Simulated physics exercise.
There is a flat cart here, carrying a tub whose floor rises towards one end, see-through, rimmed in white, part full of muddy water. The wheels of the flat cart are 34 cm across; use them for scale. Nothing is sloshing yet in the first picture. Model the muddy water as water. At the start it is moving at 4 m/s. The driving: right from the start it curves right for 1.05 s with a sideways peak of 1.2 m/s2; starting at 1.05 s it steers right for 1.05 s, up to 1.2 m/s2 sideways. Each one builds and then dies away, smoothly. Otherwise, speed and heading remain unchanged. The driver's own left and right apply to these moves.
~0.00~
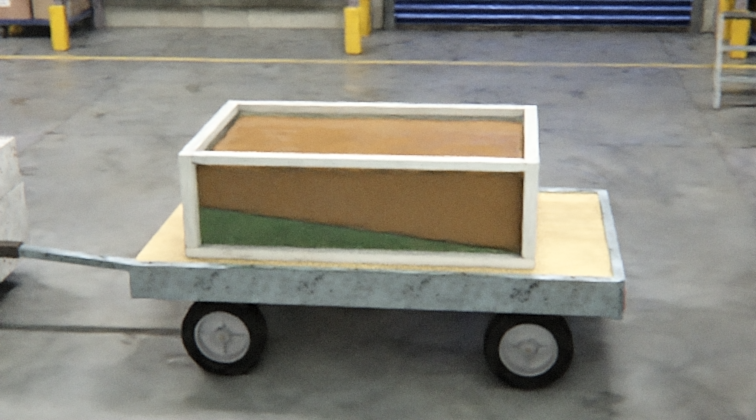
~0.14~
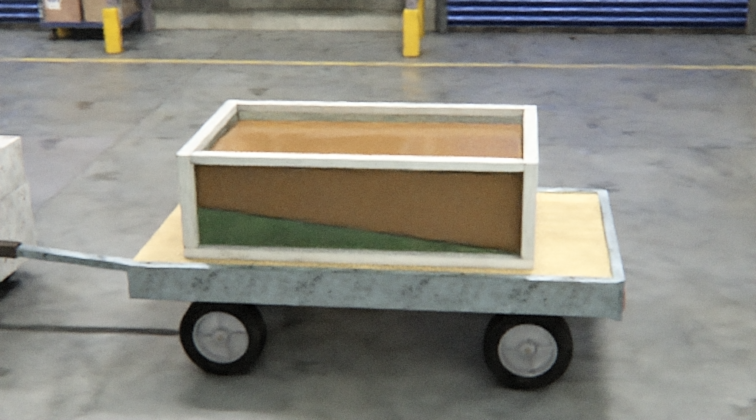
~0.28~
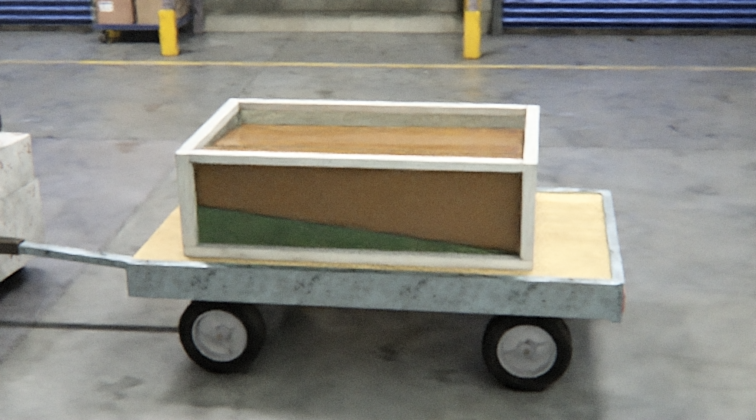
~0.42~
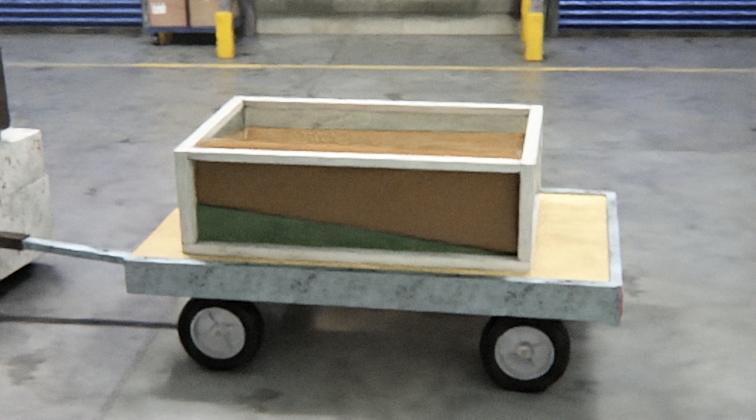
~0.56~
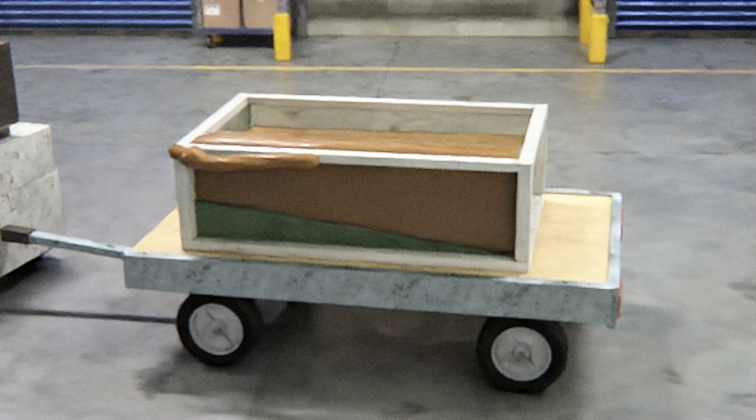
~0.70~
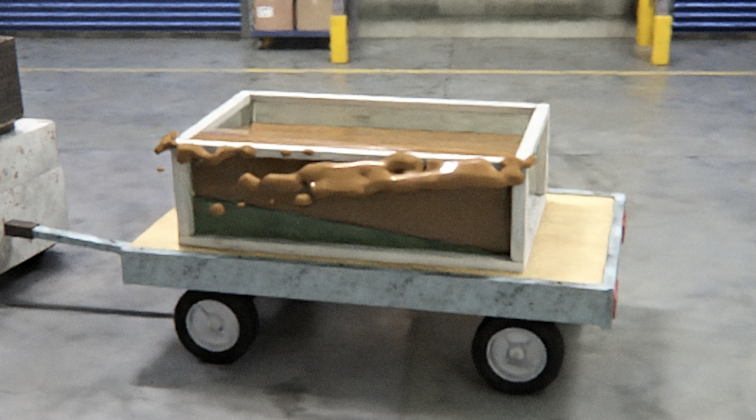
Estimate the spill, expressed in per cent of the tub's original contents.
The spill comes to around 9 in every hundred.
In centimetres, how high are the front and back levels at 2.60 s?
At the front the surface is at 30 cm, while at the back it is at 30 cm.
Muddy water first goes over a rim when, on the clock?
At roughly 0.8 s.
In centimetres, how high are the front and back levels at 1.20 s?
Around 34 cm toward the front, with 32 cm behind.
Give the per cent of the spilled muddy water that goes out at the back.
I'd estimate some 0 percent of what spills.
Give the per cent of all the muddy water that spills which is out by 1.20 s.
About 10 percent at that moment.
By 1.20 s the surface is 35 cm up at the front and 32 cm at the back; 1 per cent is out, over the near side.
By 1.90 s the surface is 30 cm up at the front and 32 cm at the back; 4 per cent is out, over the near side.
By 2.60 s the surface is 30 cm up at the front and 30 cm at the back; 7 per cent is out, over the near side.
By 5.09 s 9 per cent is out, over the near side, 21 of 223 litres.
